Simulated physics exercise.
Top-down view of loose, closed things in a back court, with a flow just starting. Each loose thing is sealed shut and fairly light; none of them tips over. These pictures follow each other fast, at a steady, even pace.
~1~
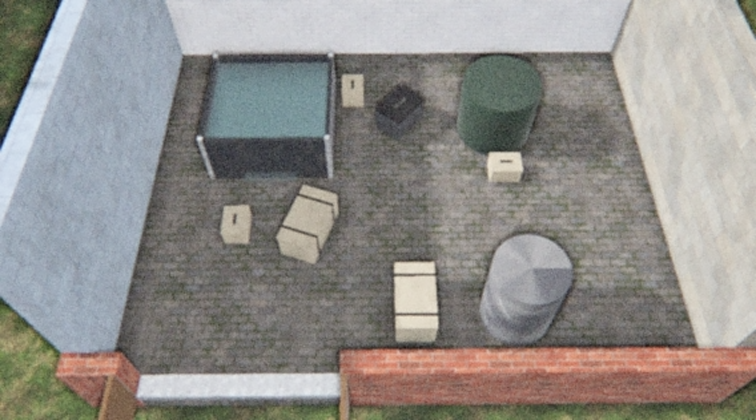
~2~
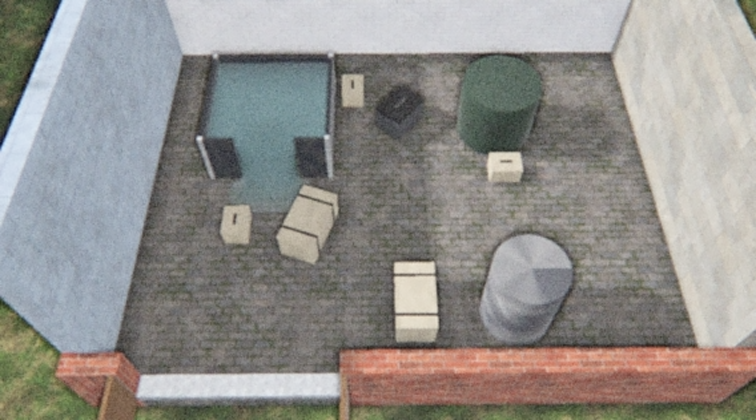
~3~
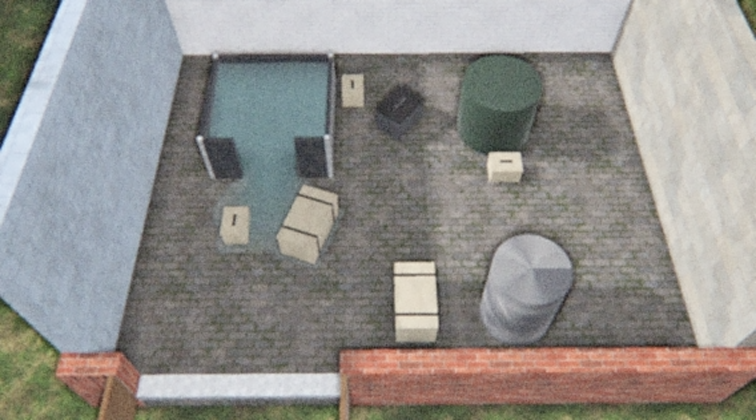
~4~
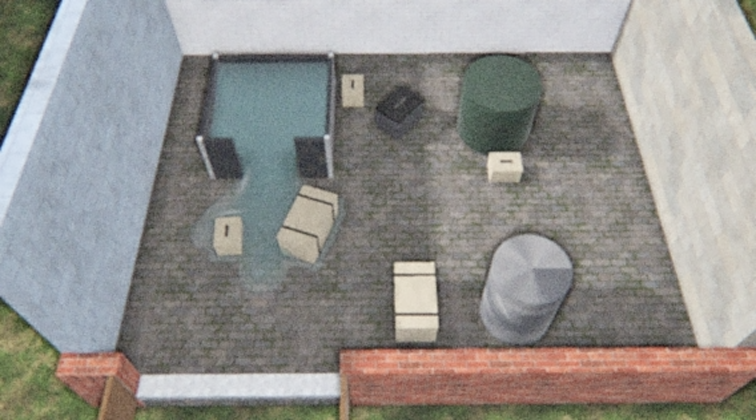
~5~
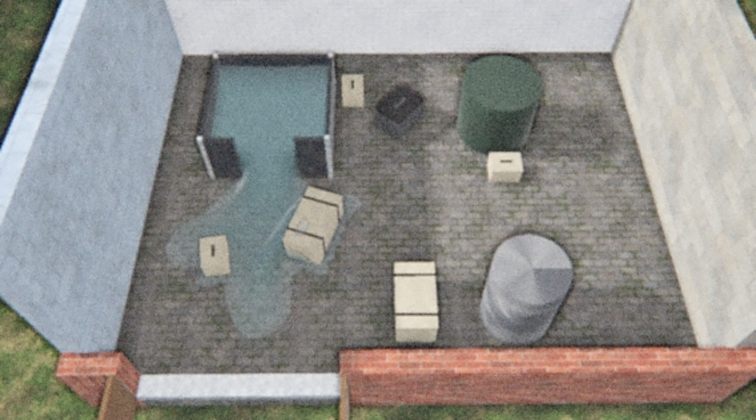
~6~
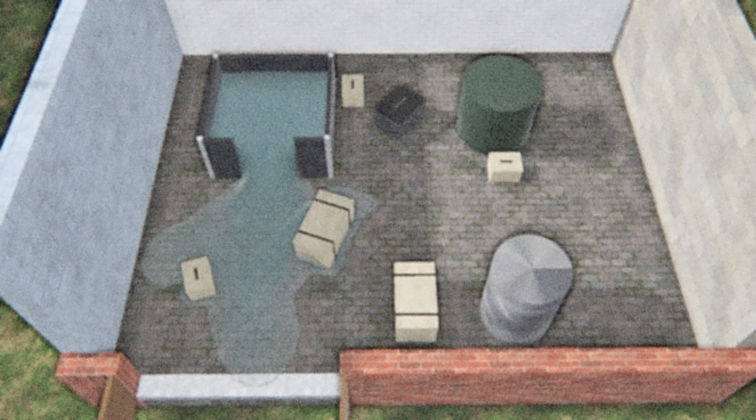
Water pours from a tank's opened front across paving, shifting a small box, then a larger one.
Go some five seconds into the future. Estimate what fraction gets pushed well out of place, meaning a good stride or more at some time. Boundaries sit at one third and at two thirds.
The portion knocked well out of place is smaller than a third.
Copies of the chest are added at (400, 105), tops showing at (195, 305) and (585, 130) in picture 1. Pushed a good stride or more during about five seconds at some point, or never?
First: Covers that distance; second: Stays short of it.
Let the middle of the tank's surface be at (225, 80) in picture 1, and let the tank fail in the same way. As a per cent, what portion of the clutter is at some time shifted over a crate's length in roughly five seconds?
Estimate: Close to 10 per cent.
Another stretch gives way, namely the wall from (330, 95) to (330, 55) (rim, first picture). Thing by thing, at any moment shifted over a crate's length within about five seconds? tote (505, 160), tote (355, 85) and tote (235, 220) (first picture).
As listed: Shifted that much, shifted that much, short of that.
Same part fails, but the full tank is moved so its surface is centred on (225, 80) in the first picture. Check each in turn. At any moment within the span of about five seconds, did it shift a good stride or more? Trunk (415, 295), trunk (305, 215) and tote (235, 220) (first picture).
Result per object - stayed close, stayed close, went far.
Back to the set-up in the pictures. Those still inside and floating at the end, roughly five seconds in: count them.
The total here is 0.
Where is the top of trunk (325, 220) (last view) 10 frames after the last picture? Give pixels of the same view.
My guess is roughly (382, 235).
A moment on, 2 of 7 are well off their spots; 0 afloat.
Next, 2 of 7 are well off their spots; 0 afloat.
Later, 2 of 7 are well off their spots; 0 afloat.
In the end, 2 of 7 are well off their spots, and 2 have been at some point; 0 afloat.
